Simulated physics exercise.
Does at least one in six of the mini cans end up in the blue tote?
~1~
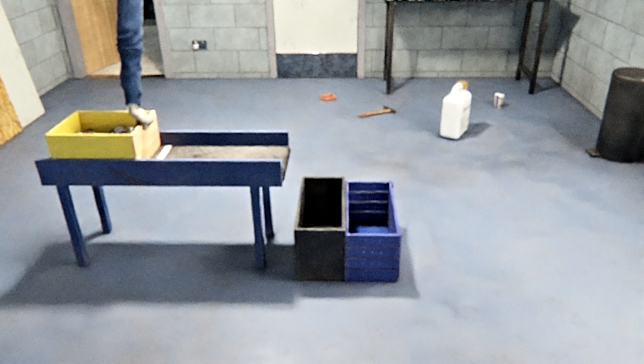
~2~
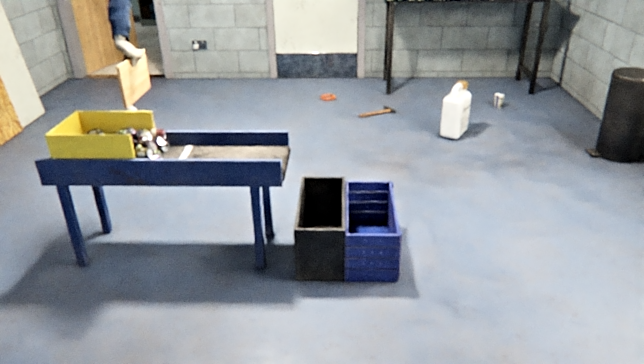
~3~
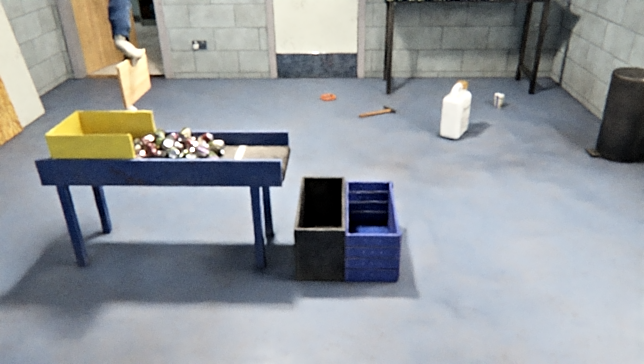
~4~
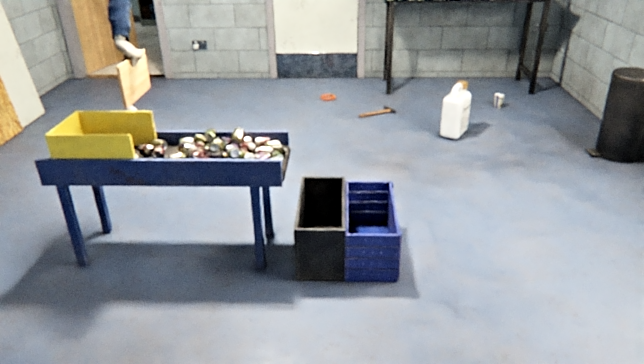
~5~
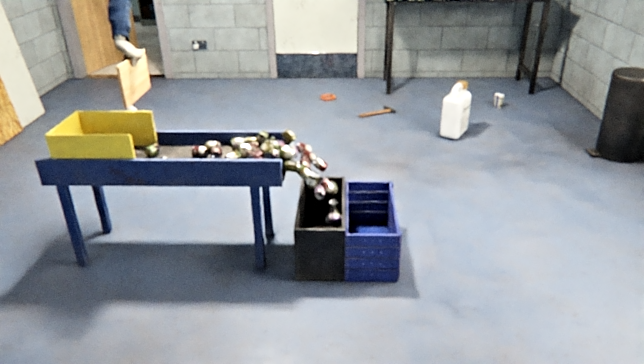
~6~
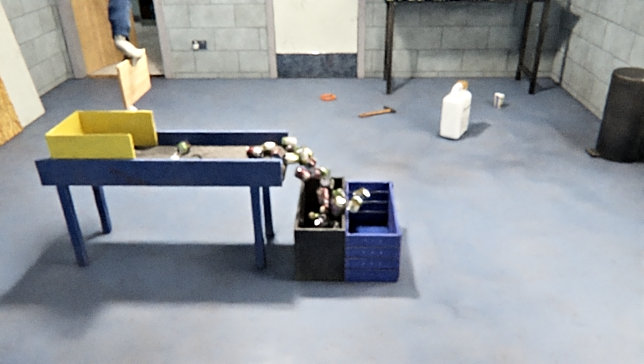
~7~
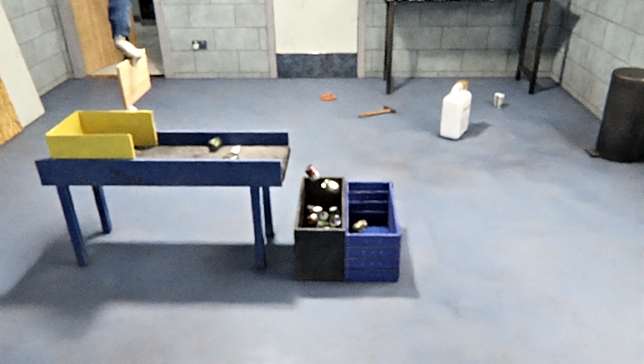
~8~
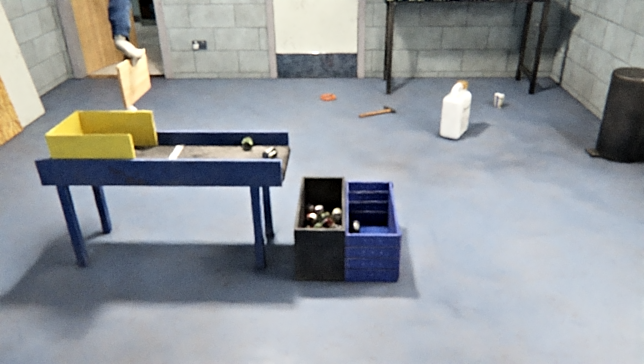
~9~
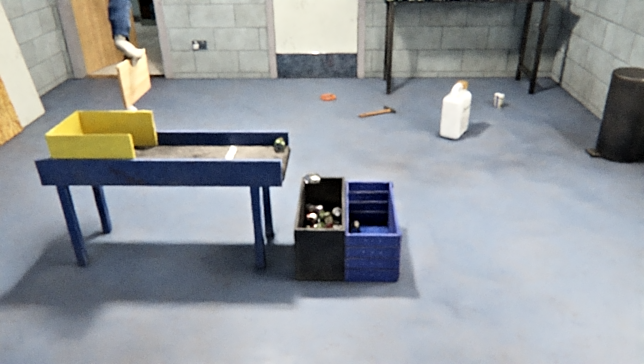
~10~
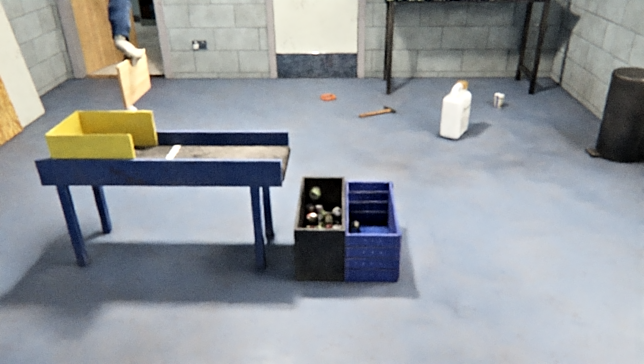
No, fewer than one in six of the mini cans finish in the blue tote. Nearly all of them drop into the black box nearer the belt.
